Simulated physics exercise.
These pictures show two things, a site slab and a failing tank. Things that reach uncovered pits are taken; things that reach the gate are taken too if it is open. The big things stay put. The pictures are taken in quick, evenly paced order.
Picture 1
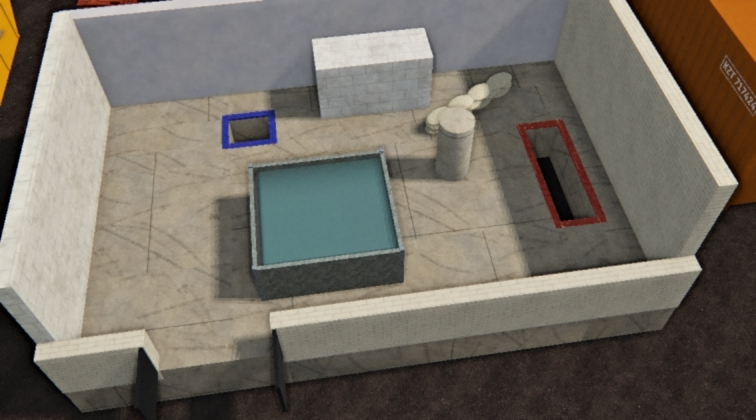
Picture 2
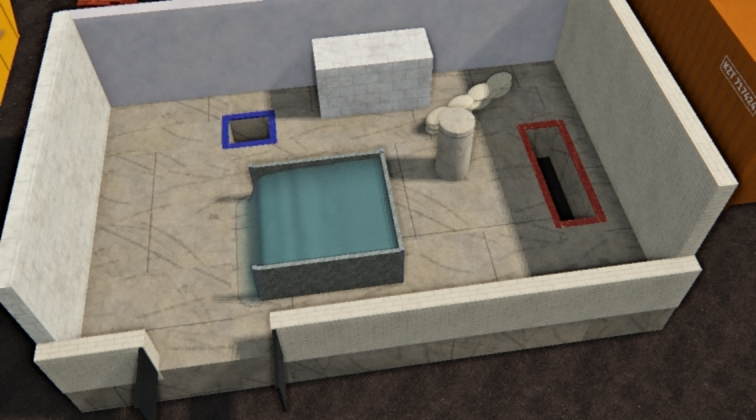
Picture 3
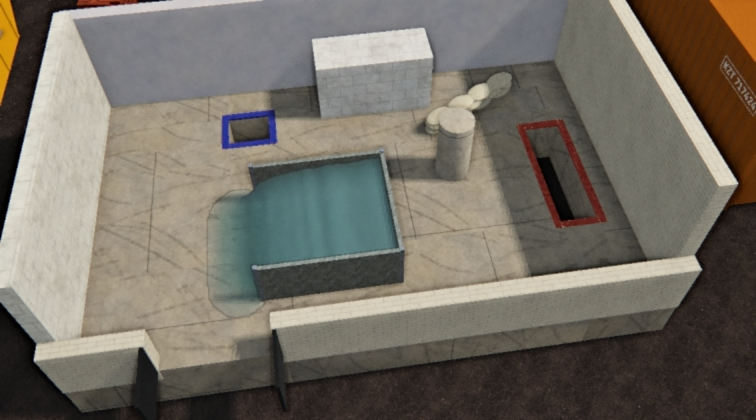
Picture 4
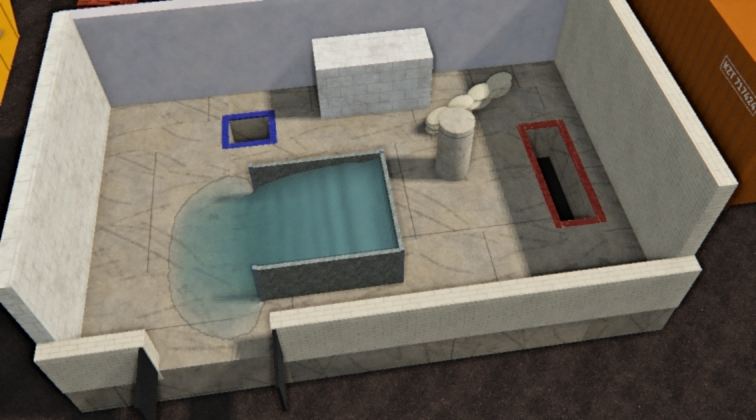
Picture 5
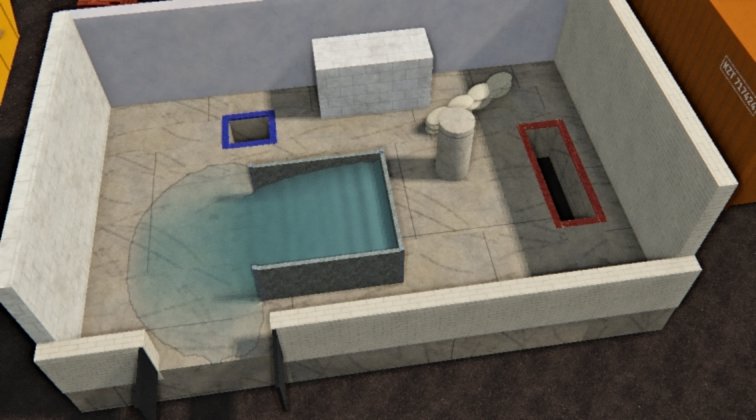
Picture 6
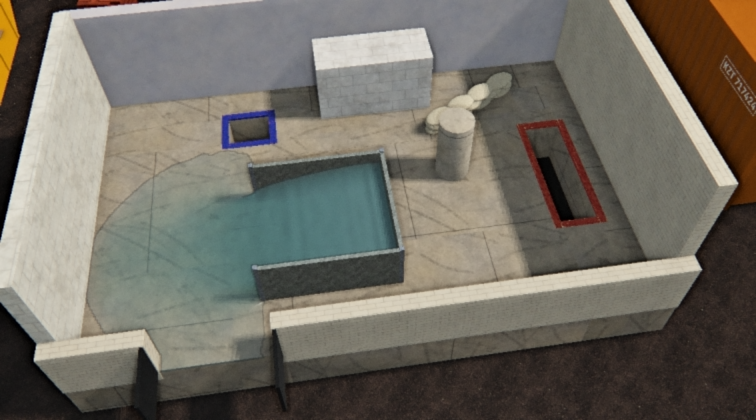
The clip shows a walled slab with a square tank of still blue-green water, two framed pits, a block and a column; the tank's left side opens, and water pours out, spreading leftward across the floor in a widening sheet.
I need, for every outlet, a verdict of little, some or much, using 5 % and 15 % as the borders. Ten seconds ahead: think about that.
Verdicts: Gate, much; blue pit, much; red pit, little.
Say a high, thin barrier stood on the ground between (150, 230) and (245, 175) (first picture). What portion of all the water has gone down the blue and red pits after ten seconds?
The blue pit gets 14 per cent and the red pit gets 4 per cent.
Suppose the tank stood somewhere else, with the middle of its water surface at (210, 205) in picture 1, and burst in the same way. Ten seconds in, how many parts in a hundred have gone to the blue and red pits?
Blue 20 %, red 10 %.
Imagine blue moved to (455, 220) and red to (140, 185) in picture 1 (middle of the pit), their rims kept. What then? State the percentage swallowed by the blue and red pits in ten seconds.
Blue 0 %; red 55 %.
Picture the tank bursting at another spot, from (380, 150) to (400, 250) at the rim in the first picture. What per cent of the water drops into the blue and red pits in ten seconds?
The blue pit takes 2 per cent and the red pit 70 per cent.
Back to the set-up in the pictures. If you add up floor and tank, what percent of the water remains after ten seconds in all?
Roughly 56 per cent.
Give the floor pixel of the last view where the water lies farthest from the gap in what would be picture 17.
My guess is roughly (111, 108).
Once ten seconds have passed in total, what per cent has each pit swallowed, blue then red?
22 in a hundred, then 2 in a hundred.
A moment on, water covers 30 % of the floor; the gate 1 %, the blue pit 0 %, the red pit 0 %.
Next, water covers 30 % of the floor; the gate 2 %, the blue pit 0 %, the red pit 0 %.
Then, water covers 40 % of the floor; the gate 8 %, the blue pit 1 %, the red pit 0 %.
Later, water covers 60 % of the floor; the gate 15 %, the blue pit 12 %, the red pit 0 %.
In the end, water covers 85 % of the floor; the gate 20 %, the blue pit 23 %, the red pit 1 %.
